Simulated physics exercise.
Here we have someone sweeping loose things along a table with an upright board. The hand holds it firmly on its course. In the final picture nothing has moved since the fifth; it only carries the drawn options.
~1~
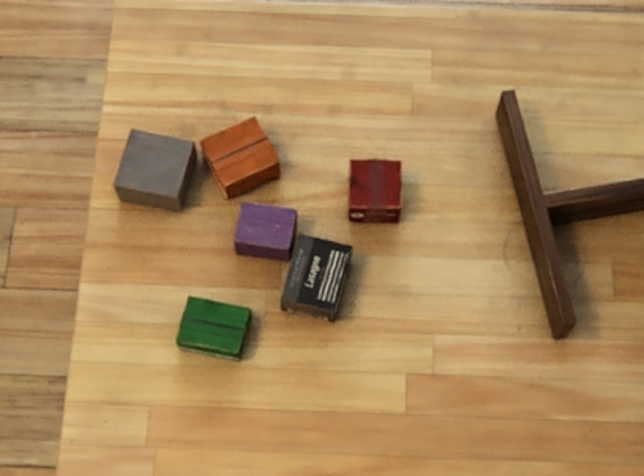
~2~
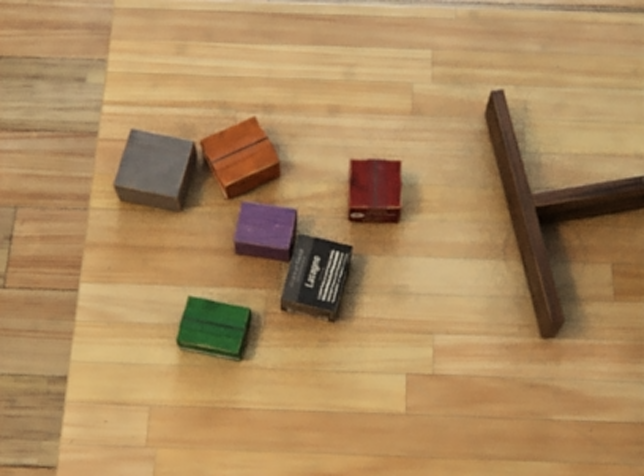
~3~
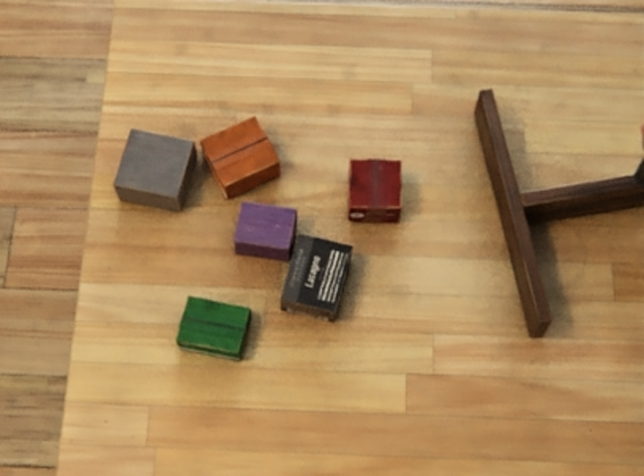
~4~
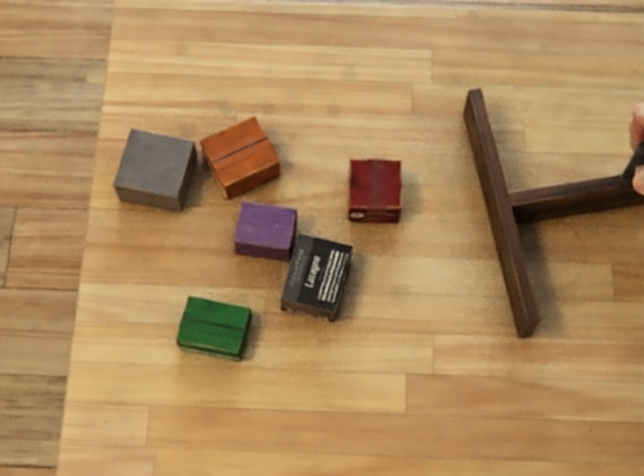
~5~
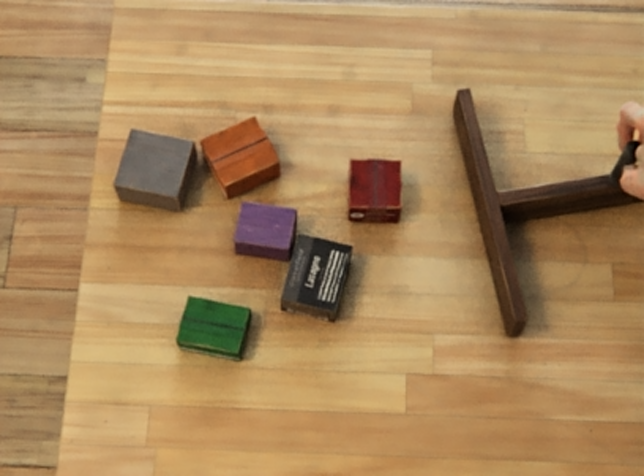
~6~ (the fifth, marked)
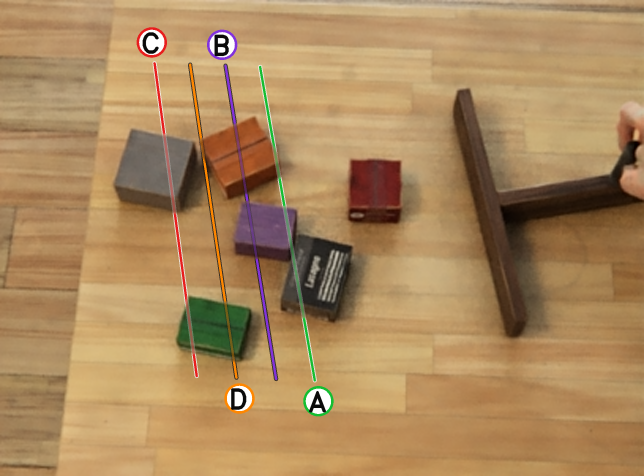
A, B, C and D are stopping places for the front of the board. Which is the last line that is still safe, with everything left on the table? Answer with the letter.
D.
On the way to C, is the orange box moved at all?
Yes.
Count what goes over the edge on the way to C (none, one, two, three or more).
One.
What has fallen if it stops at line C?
The grey block goes over.
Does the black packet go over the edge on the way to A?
No.
On the marked copy, A at (286, 214); B at (249, 213); C at (174, 211); D at (212, 212).
Taking D. A third of the way, board (389, 196); red box (351, 193); grey block (157, 170).
Two thirds of the way, board (289, 193); purple block (203, 240); green box (206, 331).
When it is over, board (215, 190); grey block (109, 174); purple block (131, 238); nothing has fallen.
As for the rest, A is safe but short; B is safe but short; C drops the grey block.
